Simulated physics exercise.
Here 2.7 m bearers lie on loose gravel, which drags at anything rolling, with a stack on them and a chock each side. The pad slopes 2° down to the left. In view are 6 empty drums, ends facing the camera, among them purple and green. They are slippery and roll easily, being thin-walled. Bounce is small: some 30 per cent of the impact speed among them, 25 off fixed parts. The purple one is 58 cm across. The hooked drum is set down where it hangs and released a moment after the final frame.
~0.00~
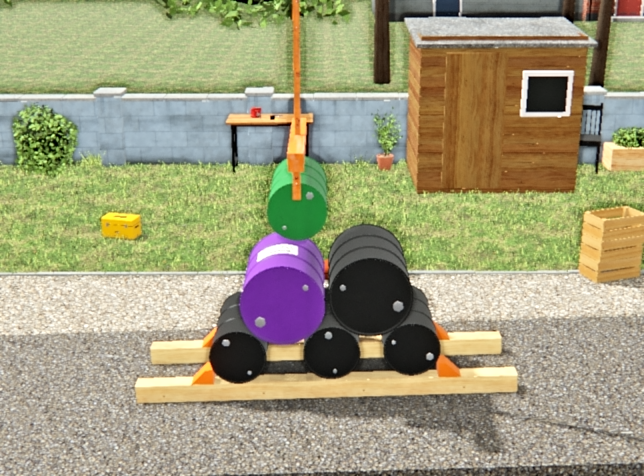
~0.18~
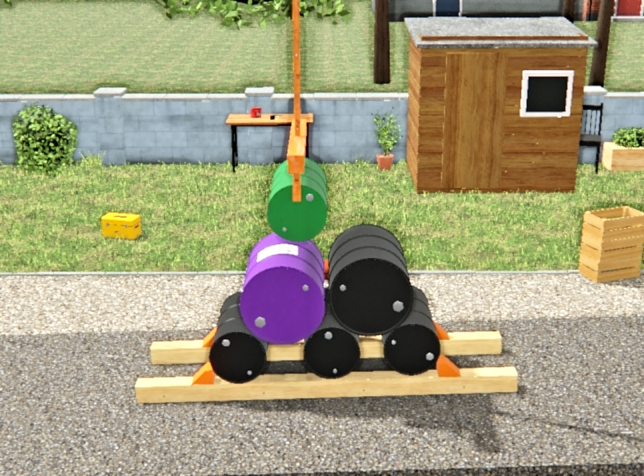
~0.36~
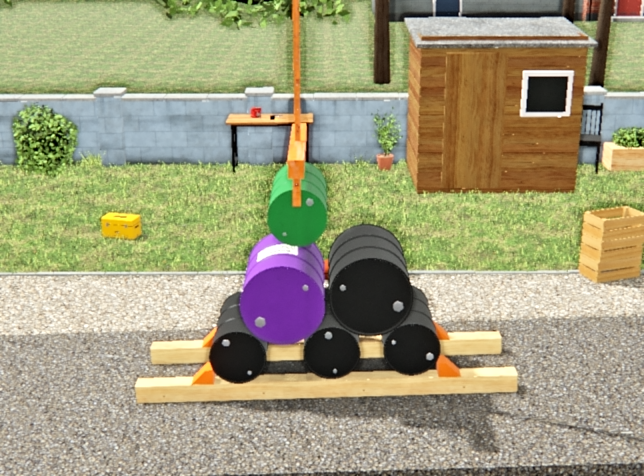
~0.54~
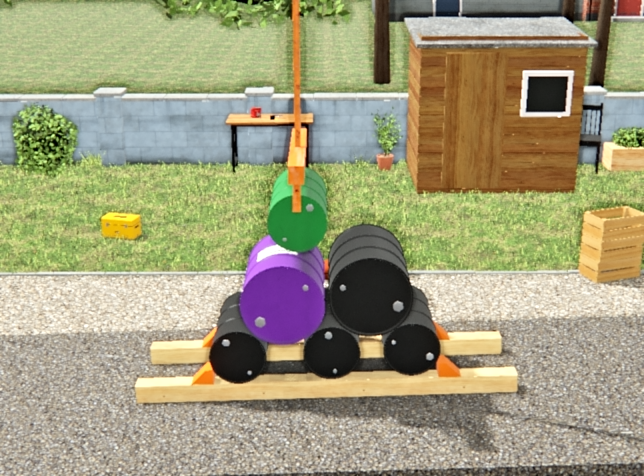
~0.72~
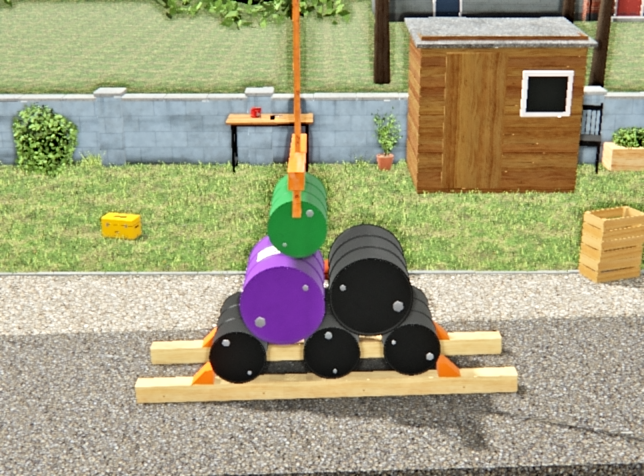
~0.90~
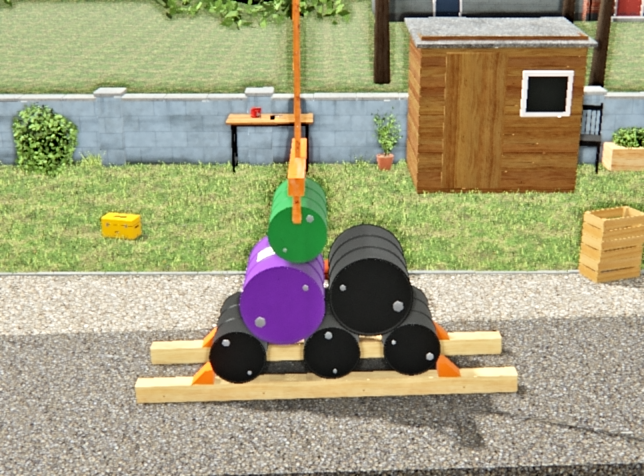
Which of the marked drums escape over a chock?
Purple is held in, green is held in.
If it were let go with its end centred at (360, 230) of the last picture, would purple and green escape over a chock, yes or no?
Then purple no, green no.
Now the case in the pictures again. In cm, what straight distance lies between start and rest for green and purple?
Green 30, purple 0.
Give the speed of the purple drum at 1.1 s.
Near 0.0 m/s.
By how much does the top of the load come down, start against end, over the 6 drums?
Some 25 cm lower.
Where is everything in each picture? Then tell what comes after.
In the first picture, purple at (282, 307), green at (297, 212); green hangs on the hooks; 3 form the bottom row.
In the second picture, purple at (282, 307), green at (297, 214); green hangs on the hooks; lowered 1 cm.
In the third picture, purple at (282, 307), green at (297, 219); green hangs on the hooks; lowered 4 cm.
In the fourth picture, purple at (282, 307), green at (297, 224); green hangs on the hooks; lowered 8 cm.
In the fifth picture, purple at (282, 307), green at (297, 230); green hangs on the hooks; lowered 12 cm.
In the sixth picture, purple at (282, 307), green at (297, 235); green hangs on the hooks; lowered 16 cm.
After 1.1 s, purple is up on others, 50 cm inside the left chock; green is up on others, 65 cm inside the left chock, rolling right; 0 off the stack.
After 1.3 s, green is up on others, 70 cm inside the left chock, rolling right; no change for purple; 0 off the stack.
After 1.5 s, green is up on others, 75 cm inside the right chock, rolling right; no change for purple; 0 off the stack.
At rest (1.7 s), purple is up on others, 50 cm inside the left chock; green is up on others, 80 cm inside the left chock; 0 off the stack.
